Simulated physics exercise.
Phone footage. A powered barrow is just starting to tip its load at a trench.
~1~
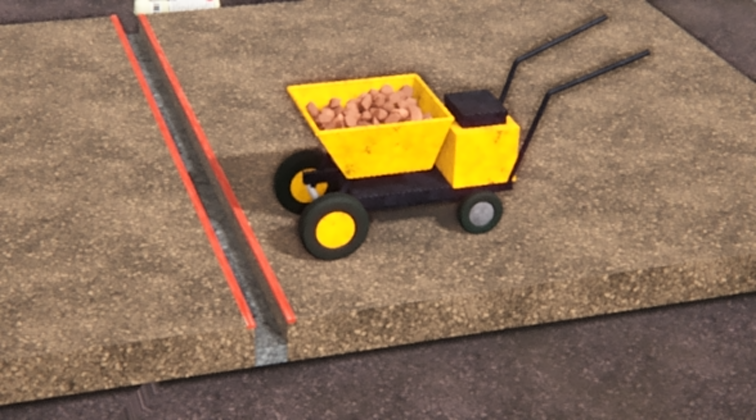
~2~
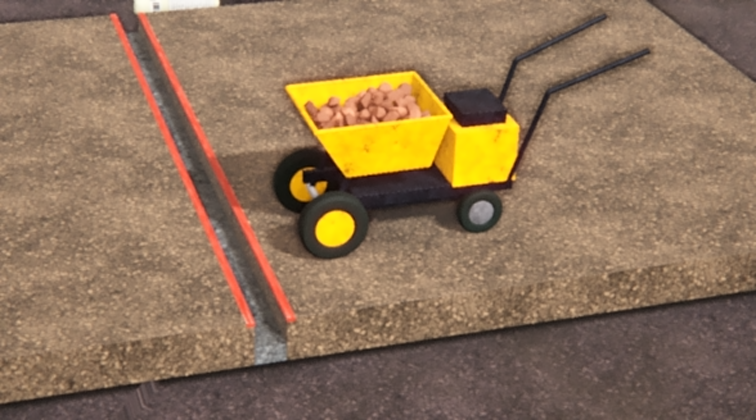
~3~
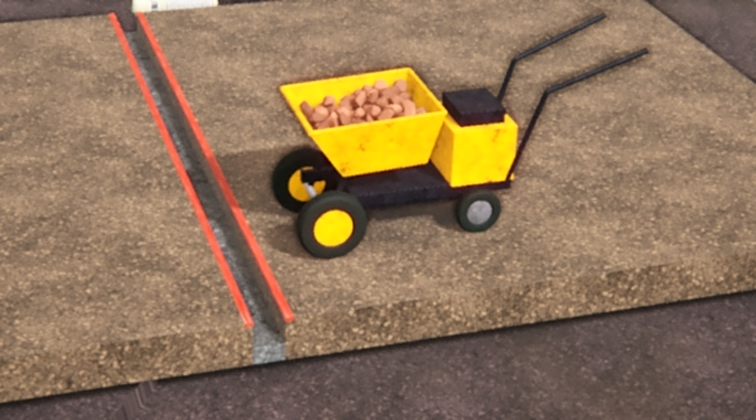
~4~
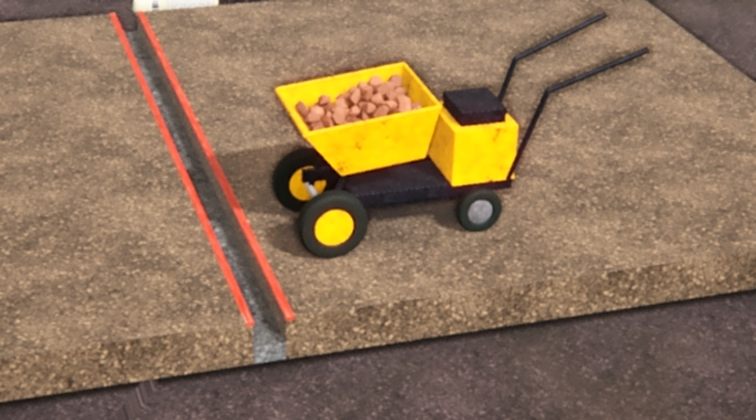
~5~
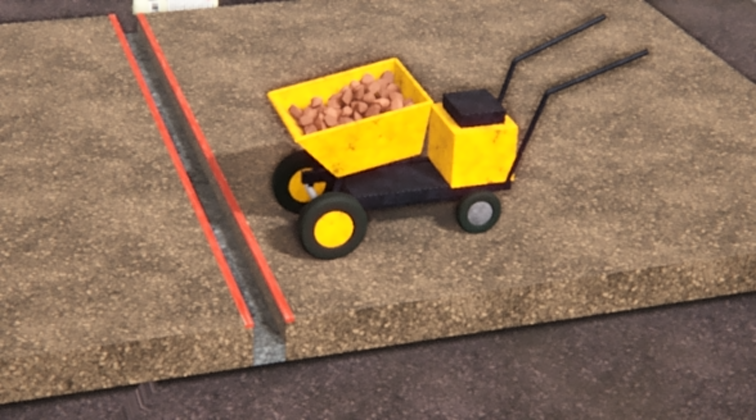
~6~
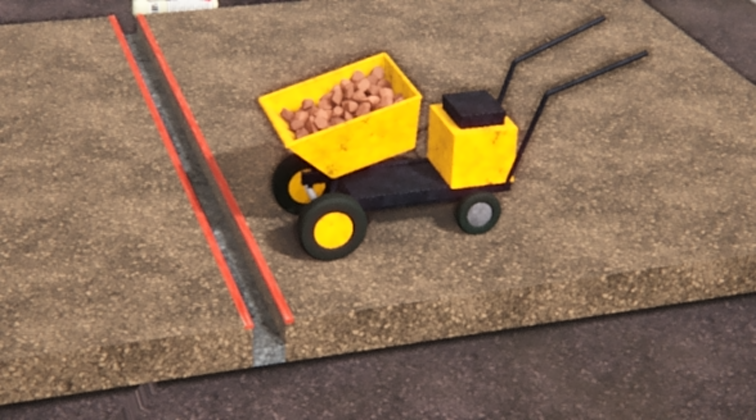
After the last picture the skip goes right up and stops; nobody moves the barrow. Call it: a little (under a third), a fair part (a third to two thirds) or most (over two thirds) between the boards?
A little.
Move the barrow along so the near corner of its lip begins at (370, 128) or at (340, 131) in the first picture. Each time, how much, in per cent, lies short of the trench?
10 % and 0 %.
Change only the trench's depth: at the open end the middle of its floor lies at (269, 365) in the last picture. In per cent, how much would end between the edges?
0 %.
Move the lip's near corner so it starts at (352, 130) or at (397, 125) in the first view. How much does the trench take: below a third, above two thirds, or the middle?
First spot: In the middle band; second spot: The middle third.
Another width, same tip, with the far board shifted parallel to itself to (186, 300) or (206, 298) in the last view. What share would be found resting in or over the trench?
Lab note: Try one 80 per cent, try two 50 per cent.
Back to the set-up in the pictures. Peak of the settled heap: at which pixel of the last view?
I'd place the summit at about pixel (187, 233).
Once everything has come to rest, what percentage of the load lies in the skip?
Roughly 15 per cent.
Shortly afterwards, skip tipped steeply; the whole lot in the skip.
Next, skip tipped right over; the bulk in the skip; near a quarter beyond it; only a few falling.
Some moments later, skip tipped right over; near a quarter in the skip; only a few in or heaped over the trench; the bulk beyond it.
In the end, skip tipped right over; a little in the skip; a little in or heaped over the trench; the bulk beyond it.
